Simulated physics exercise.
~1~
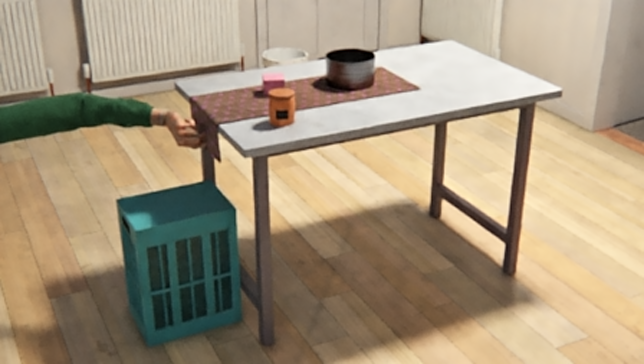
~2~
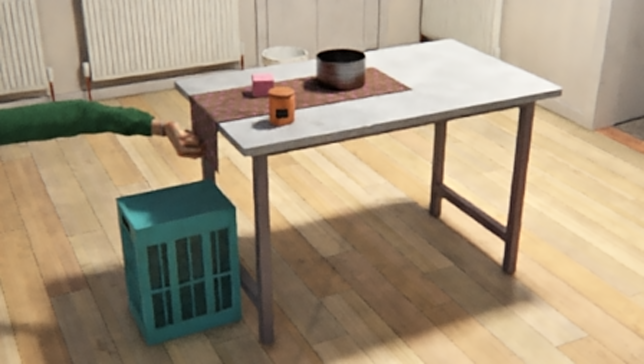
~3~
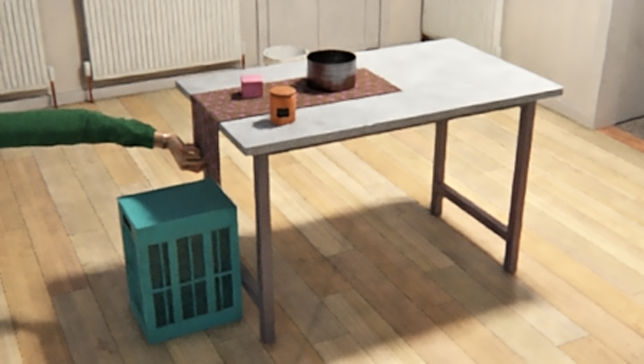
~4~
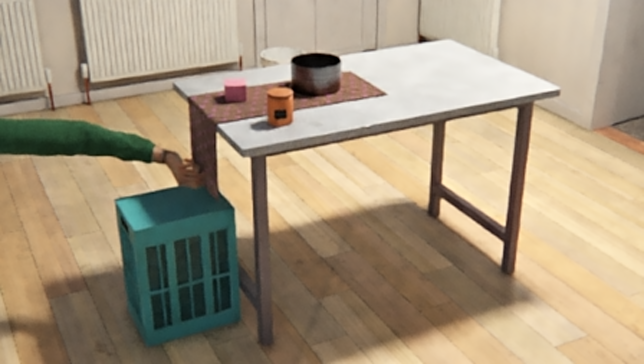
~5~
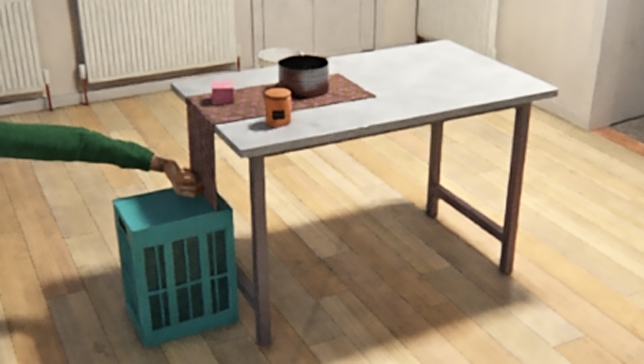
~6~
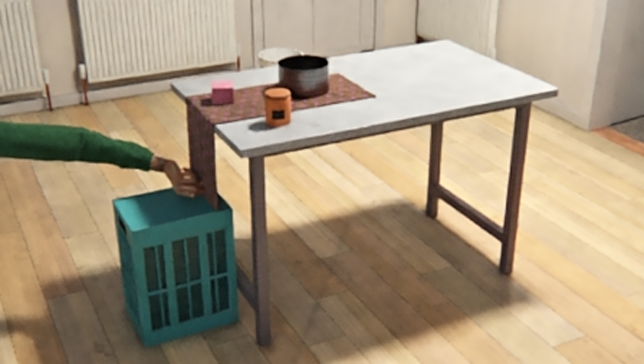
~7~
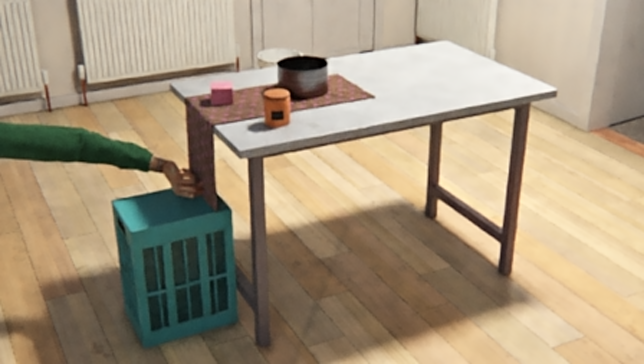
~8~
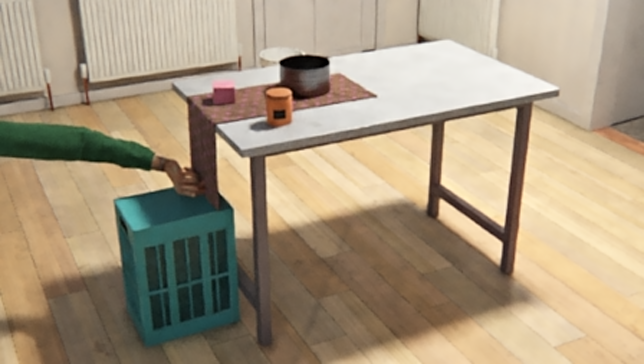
A brown tablecloth is pulled down over the left end of a table by a green-sleeved arm, carrying a pink block and a dark pot leftward while an orange jar stays put. The hem reaches a turquoise crate and the pulling stops, with all three objects still on the table.
